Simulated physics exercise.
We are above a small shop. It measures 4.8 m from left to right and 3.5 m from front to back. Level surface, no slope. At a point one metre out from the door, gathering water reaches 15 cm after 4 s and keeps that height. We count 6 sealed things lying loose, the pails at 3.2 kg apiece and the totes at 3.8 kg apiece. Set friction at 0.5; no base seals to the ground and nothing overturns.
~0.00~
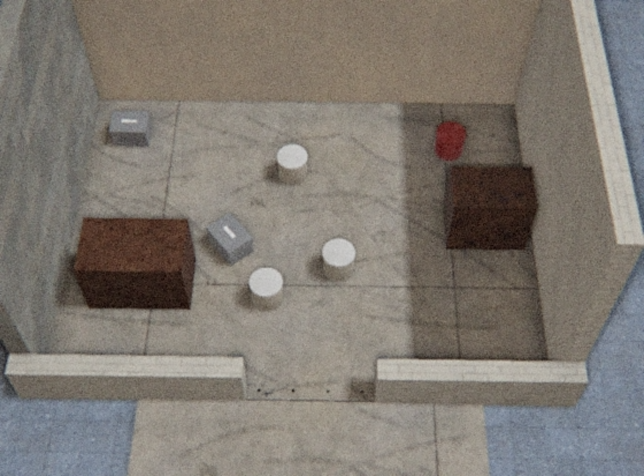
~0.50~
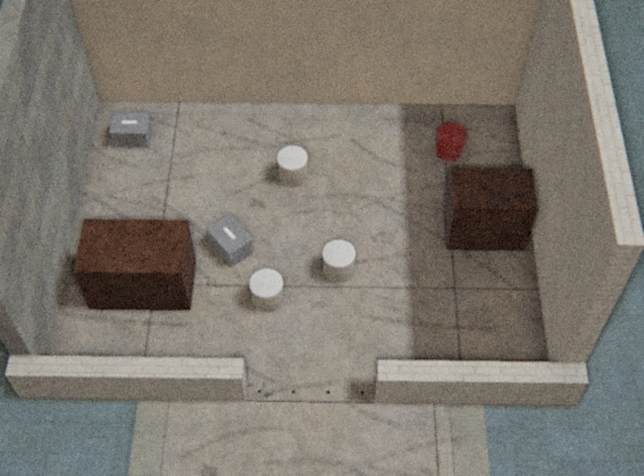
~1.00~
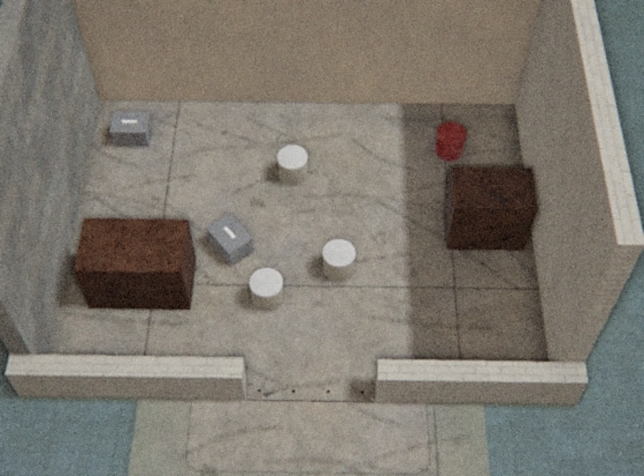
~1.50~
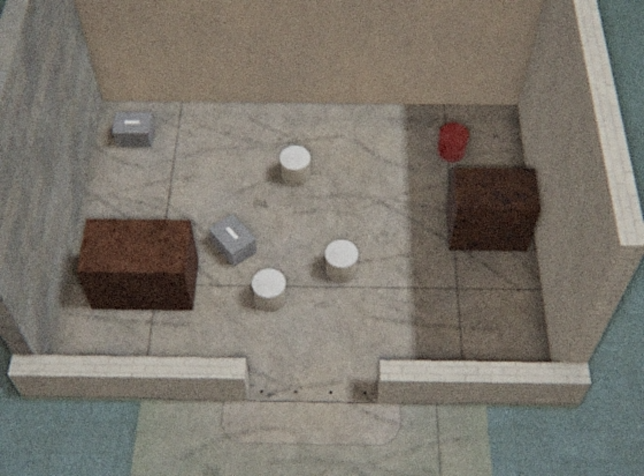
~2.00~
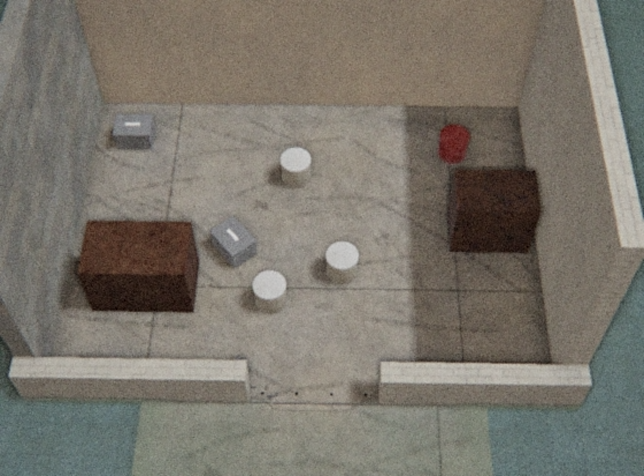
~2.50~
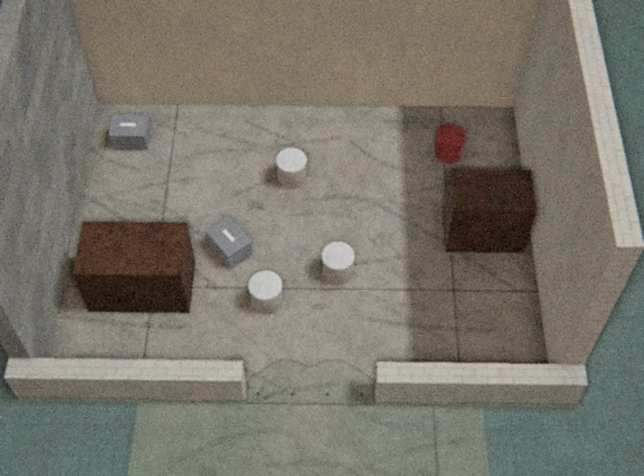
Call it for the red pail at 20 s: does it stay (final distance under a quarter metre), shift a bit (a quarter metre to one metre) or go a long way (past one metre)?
Shifts a bit.
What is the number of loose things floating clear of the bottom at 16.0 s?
Count: 6.
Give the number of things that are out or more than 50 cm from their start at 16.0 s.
The number by then is 5.
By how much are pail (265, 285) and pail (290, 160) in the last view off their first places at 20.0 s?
Shifts: 150 cm / 100 cm.
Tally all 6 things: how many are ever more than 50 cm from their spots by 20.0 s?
Result: 6.
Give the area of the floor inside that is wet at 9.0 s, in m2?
Around 15 m2 of it.
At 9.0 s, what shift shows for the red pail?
Shift by then: About 60 cm.
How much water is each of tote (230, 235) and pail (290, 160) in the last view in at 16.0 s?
About 9 and 8 cm.
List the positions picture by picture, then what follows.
The first picture shows the red pail at (451, 133) rests on the ground; 0.0 m2 under water; 0 of 6 have shifted.
The second picture shows the red pail at (452, 134), on the bottom; 0.0 m2 under water; 0 of 6 have shifted.
The third picture shows the red pail at (452, 133), on the bottom; water covers 0.0 m2; 0 of 6 have shifted.
The fourth picture shows the red pail at (454, 134) rests on the ground; water covers 0.0 m2; 0 of 6 have shifted.
The fifth picture shows the red pail at (455, 136), on the bottom; 0.0 m2 under water; 0 of 6 have shifted.
The sixth picture shows the red pail at (450, 136), on the bottom; water covers 0.2 m2; 0 of 6 have shifted.
After 4.0 s the red pail is near (450, 136), 0.0 m from its start, aground; 0 afloat.
After 9.0 s the red pail is near (491, 104), 0.6 m from its start, afloat; 6 afloat.
After 16.0 s the red pail is near (430, 136), 0.2 m from its start, afloat; 6 afloat.
After 20.0 s the red pail is near (482, 156), 0.5 m from its start, afloat; 6 afloat.
